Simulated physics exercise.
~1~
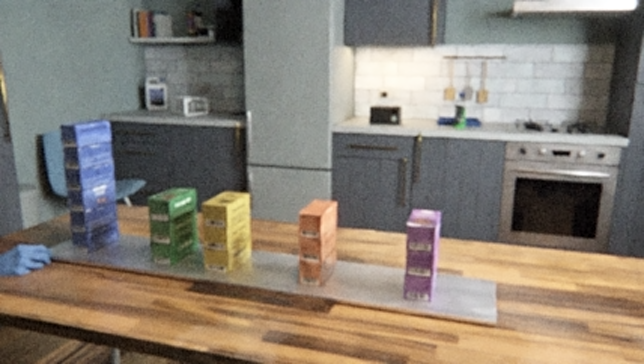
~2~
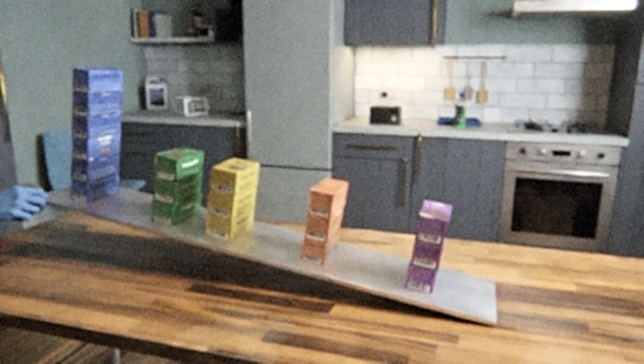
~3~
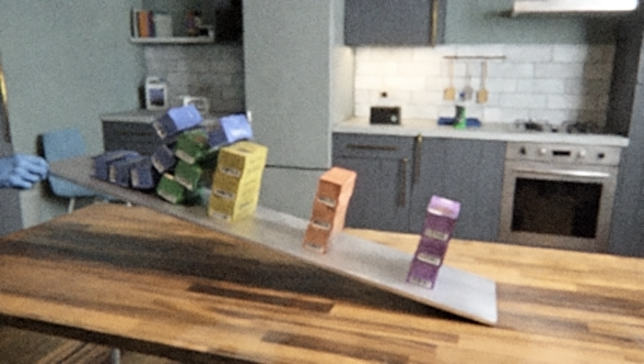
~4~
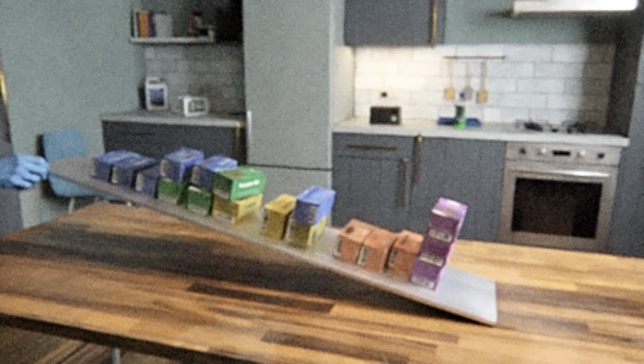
In the video, a gloved hand raises the left end of a board holding five colored stacks of small packets on a wooden table. The tall blue stack topples into the green, then the yellow and orange stacks fall, leaving only the purple one standing, leaning slightly.
